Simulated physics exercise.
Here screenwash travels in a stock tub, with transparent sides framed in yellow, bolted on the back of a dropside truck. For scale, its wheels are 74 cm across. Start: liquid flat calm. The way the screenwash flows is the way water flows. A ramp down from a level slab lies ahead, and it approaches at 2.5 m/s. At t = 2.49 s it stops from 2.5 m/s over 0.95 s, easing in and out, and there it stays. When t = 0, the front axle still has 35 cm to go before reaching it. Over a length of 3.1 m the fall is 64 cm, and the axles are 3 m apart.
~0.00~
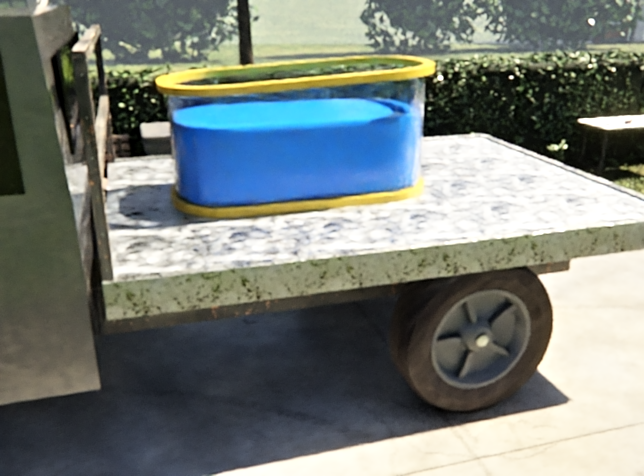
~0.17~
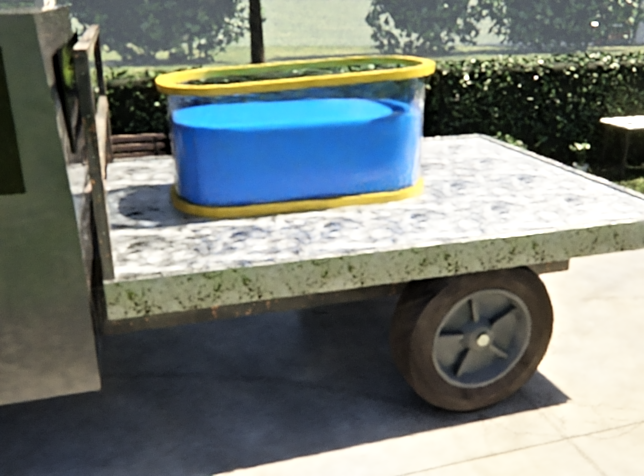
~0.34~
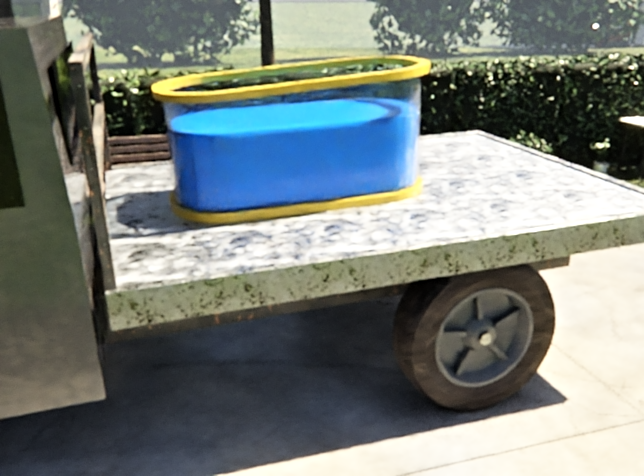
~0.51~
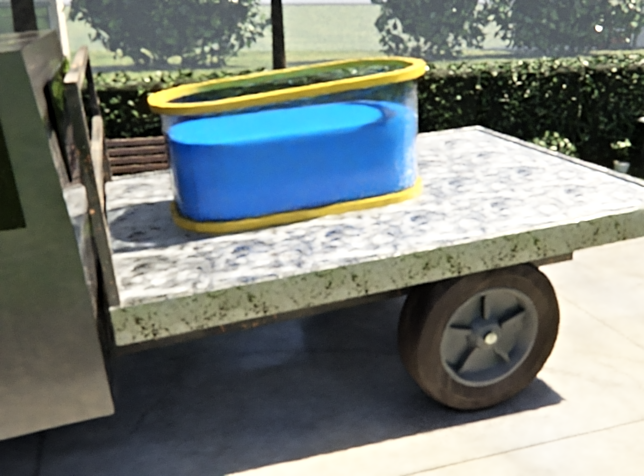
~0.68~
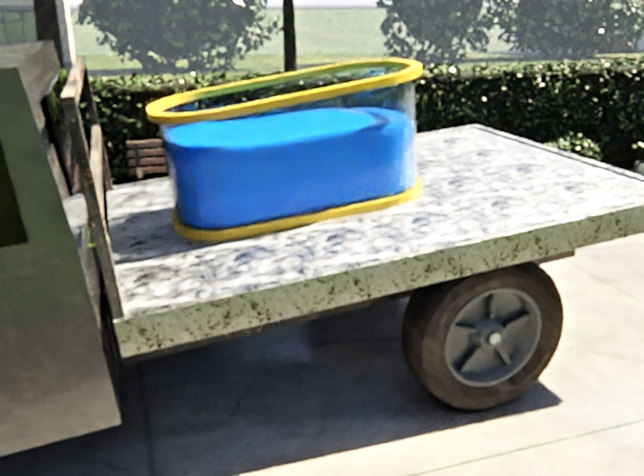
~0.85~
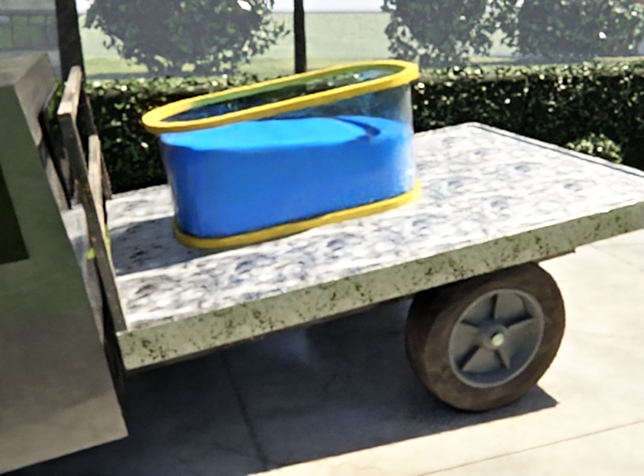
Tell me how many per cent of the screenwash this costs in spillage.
It costs close to 18 per cent.
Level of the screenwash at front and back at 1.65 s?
Close to 50 cm at the front end and 22 cm at the back end.
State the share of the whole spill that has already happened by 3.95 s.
By then it's around 80 per cent.
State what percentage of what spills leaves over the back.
Share: Around 10%.
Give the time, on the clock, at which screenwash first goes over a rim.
The first spill comes at around 3.2 s.
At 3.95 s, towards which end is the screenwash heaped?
It is heaped towards the rear side.
By 1.65 s the surface is 49 cm up at the front and 21 cm at the back; nothing has left.
By 2.75 s the surface is 37 cm up at the front and 32 cm at the back; nothing has left.
By 3.95 s the surface is 22 cm up at the front and 57 cm at the back; 14 per cent is out, over the front.
By 6.43 s 18 per cent is out, over the front, 43 of 241 litres.
